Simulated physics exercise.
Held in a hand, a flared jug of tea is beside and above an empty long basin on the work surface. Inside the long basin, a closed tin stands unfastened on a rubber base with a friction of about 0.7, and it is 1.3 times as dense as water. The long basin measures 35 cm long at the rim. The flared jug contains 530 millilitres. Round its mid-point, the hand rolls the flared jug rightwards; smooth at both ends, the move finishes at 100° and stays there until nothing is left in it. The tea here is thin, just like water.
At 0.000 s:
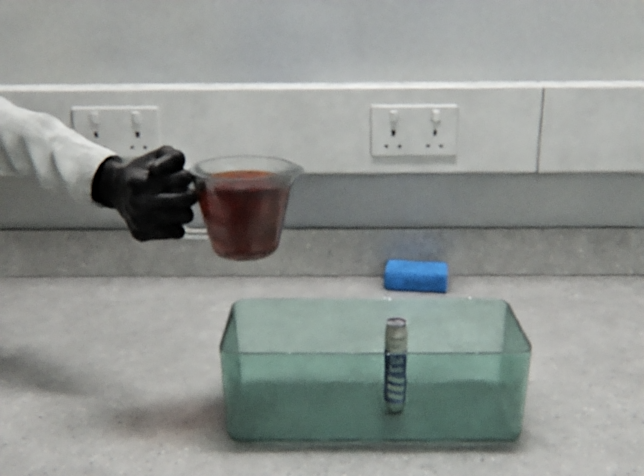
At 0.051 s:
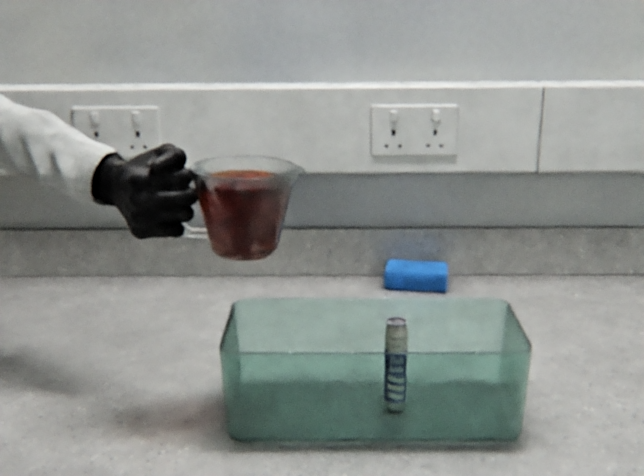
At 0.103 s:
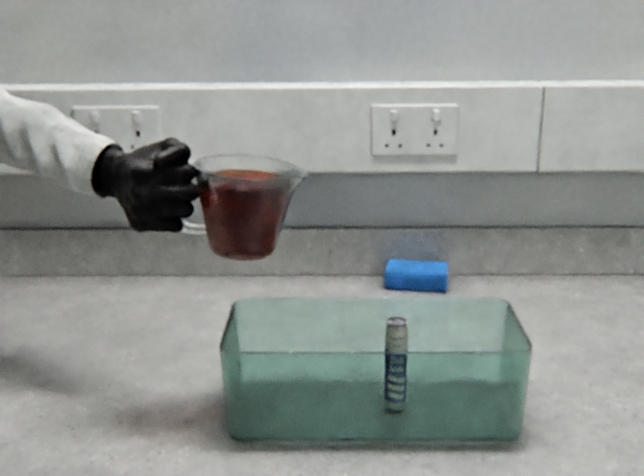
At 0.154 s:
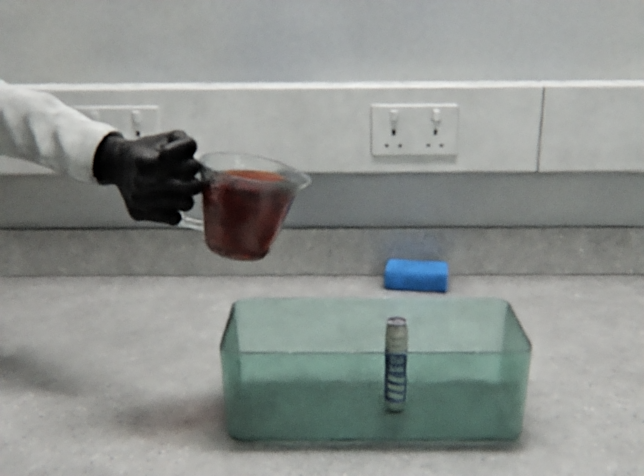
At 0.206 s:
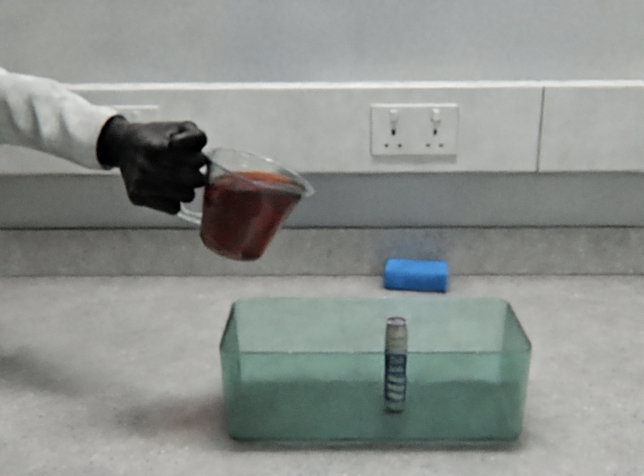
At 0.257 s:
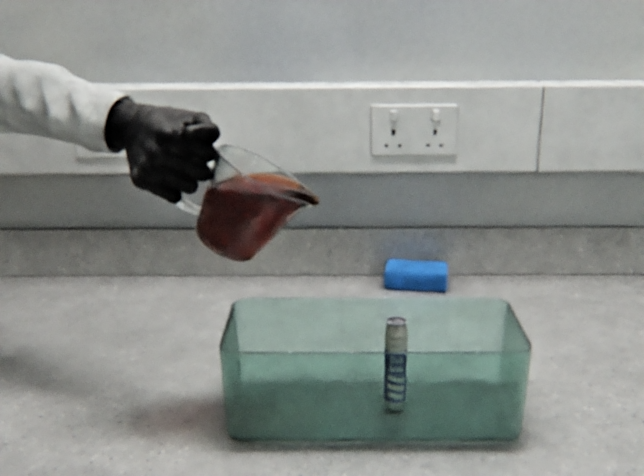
Black-gloved hand rolling a glass jug of reddish-brown tea rightwards above a green-tinted long basin, the liquid reaching the jug's lip.
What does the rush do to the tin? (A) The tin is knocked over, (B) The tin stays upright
B.
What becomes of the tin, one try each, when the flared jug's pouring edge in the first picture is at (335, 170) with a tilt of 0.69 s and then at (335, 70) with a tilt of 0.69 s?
First it tips over; then it tips over.
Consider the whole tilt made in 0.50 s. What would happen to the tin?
Outcome - the tin remains standing.
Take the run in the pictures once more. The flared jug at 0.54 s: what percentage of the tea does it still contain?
Close to 44 in a hundred.
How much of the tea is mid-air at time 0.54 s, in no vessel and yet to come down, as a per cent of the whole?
Roughly 30 %.
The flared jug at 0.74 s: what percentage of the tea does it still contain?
Close to 6 in a hundred.
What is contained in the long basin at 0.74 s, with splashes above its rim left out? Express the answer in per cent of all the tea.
Looks like about 84 % of the whole amount.
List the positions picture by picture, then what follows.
In the first frame, tilt 0°; pouring edge (304, 169); surface from (198, 180) to (291, 179); the long basin's rim runs from (227, 326) to (519, 325); the tin's top is at (396, 326).
In the second frame, tilt 1°; pouring edge (305, 170); surface from (198, 179) to (291, 179).
In the third frame, tilt 5°; pouring edge (308, 174); surface from (202, 177) to (293, 181).
In the fourth frame, tilt 12°; pouring edge (312, 181); surface from (205, 177) to (298, 184).
In the fifth frame, tilt 20°; pouring edge (315, 191); surface from (208, 180) to (306, 186).
In the sixth frame, tilt 31°; pouring edge (317, 204); surface from (209, 186) to (313, 196); 2 per cent is over the edge.
By 0.54 s the tilt is 88° and 44 per cent is still to pour; the tin stands where it began.
By 0.74 s the tilt is 100° and 6 per cent is still to pour; the tin stands where it began.
By 0.96 s the tilt is 100° and 0 per cent is still to pour; the tin stands where it began.
By 1.19 s the tilt is 100° and 0 per cent is still to pour; the tin stands where it began.
At rest the tin stands where it began.
